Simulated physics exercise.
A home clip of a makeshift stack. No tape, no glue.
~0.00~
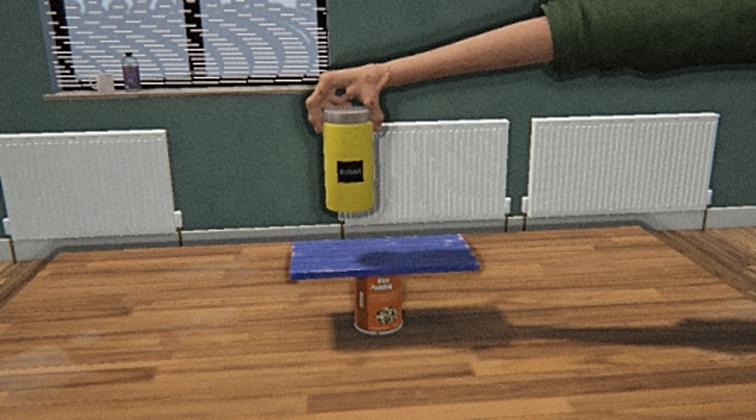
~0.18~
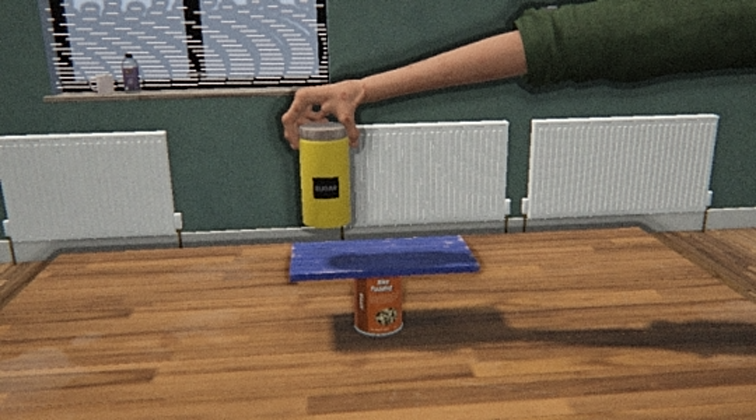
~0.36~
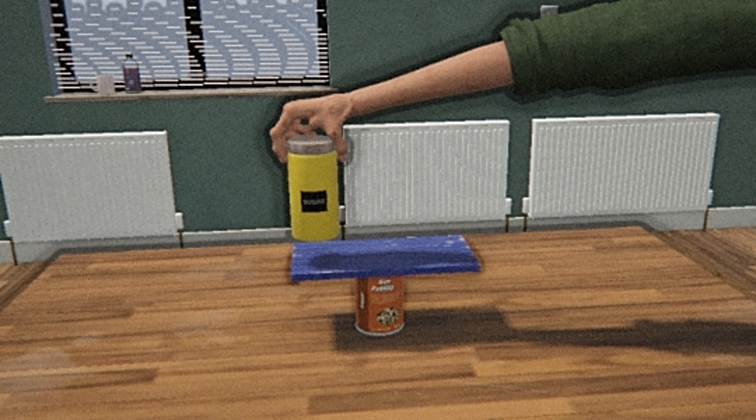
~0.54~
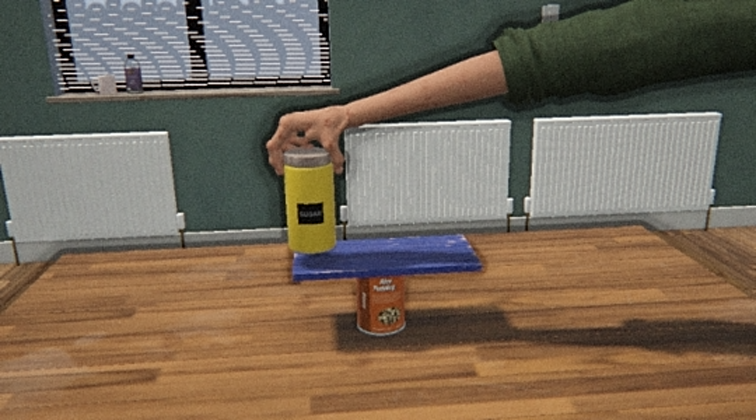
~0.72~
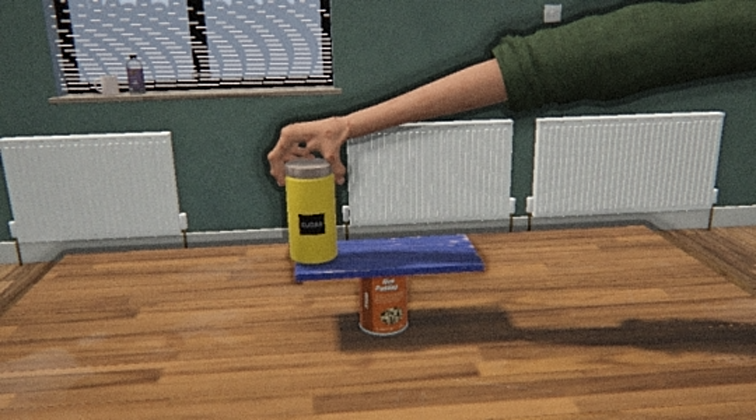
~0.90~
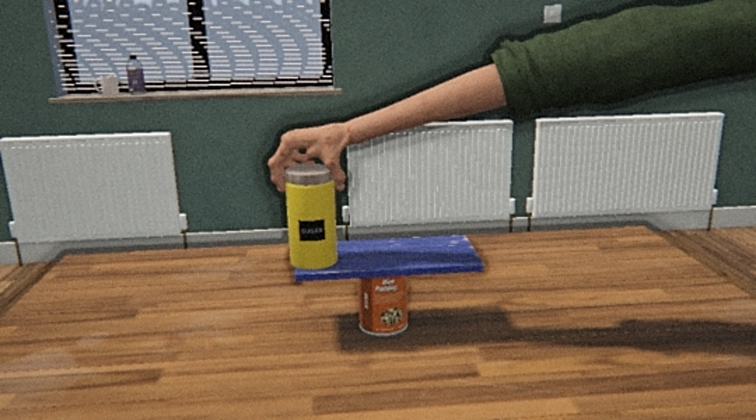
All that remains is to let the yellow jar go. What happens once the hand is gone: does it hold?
The stack comes apart.
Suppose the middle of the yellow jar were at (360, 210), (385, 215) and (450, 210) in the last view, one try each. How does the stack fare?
First, it holds; second, it stays up; third, it gives way.
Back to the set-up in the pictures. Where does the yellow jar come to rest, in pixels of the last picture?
Near (199, 331).
By 1.40 s, yellow jar now fallen; blue board tilted by 58°.
By 1.60 s, blue board tilted by 39°.
When it is over (3.5 s), fallen, blue board and yellow jar; orange tin as before. End places, in pixels of the last picture, yellow jar near (199, 331). The stack gives way.
